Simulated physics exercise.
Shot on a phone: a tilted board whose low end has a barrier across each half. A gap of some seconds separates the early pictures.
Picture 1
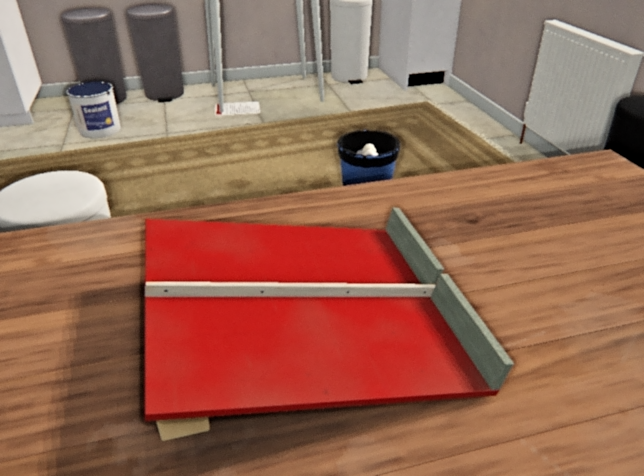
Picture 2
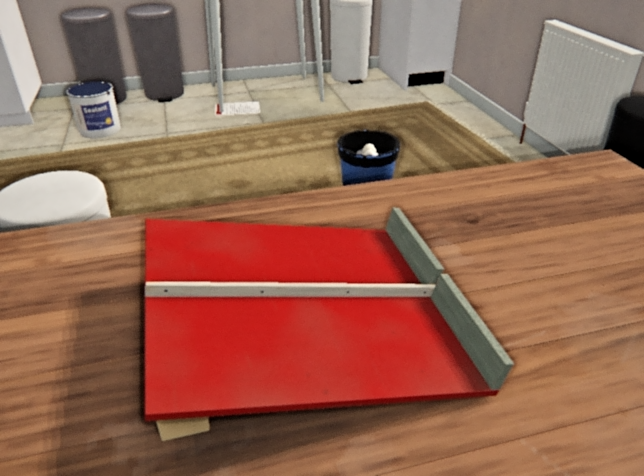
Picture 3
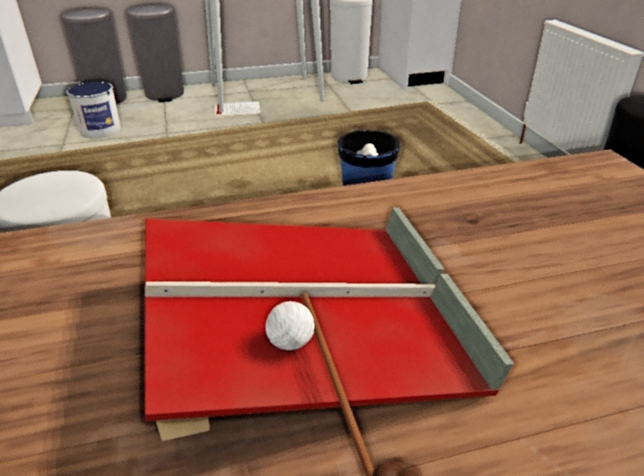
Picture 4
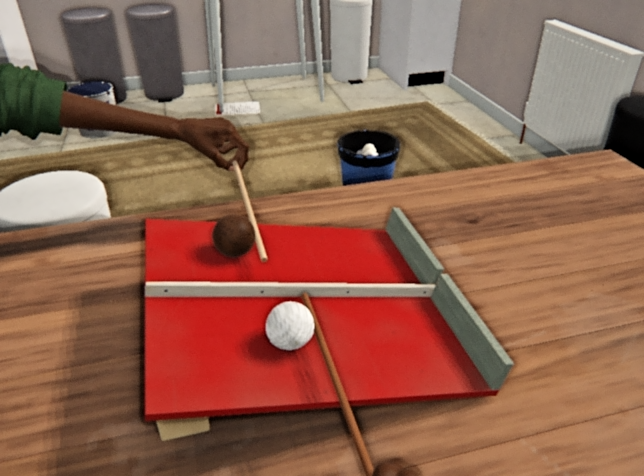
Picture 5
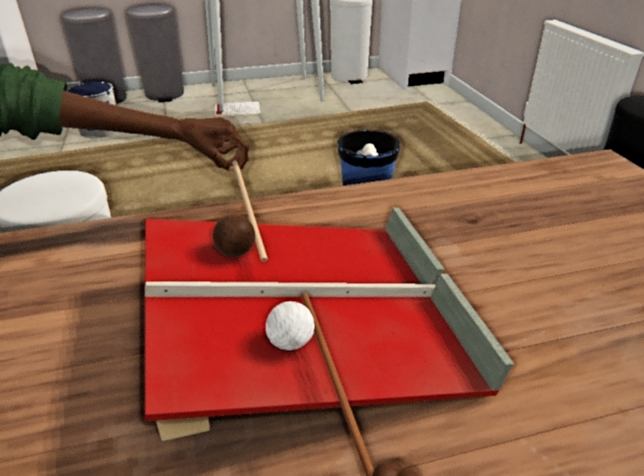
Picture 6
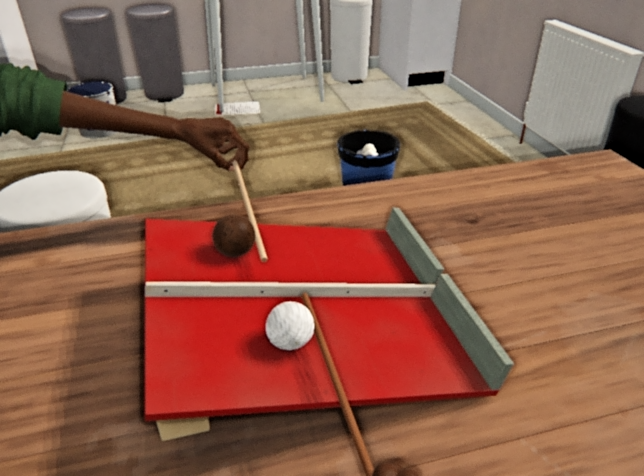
The clip opens on an empty red board with a divider down its middle and a barrier at its right end. A white, round object appears on the near half behind a hand-held stick, then a hand holds another stick against a brown ball on the far half, and both stay still.
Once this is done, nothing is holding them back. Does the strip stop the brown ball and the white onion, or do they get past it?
The brown ball is stopped, the white onion is stopped.
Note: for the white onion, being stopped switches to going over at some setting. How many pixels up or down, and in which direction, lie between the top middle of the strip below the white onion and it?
About 20 pixels, downward.
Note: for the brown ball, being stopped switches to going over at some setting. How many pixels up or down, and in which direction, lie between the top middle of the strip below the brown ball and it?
Shift: About 16 px, direction down.
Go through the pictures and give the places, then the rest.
In the first picture, board (307, 285).
In the second picture, board (307, 285).
In the third picture, board (307, 285).
In the fourth picture, held back by the sticks; white onion (290, 326); board (307, 285).
In the fifth picture, held back by the sticks; brown ball (234, 235); board (307, 285).
In the sixth picture, held back by the sticks; brown ball (234, 235); white onion (290, 326); board (307, 285).
Then, 0.40 s later than the last frame, brown ball rolling on the board near (294, 239); white onion rolling on the board near (360, 326).
When it is over, the brown ball gets caught, near (392, 243); the white onion gets caught, near (446, 324).
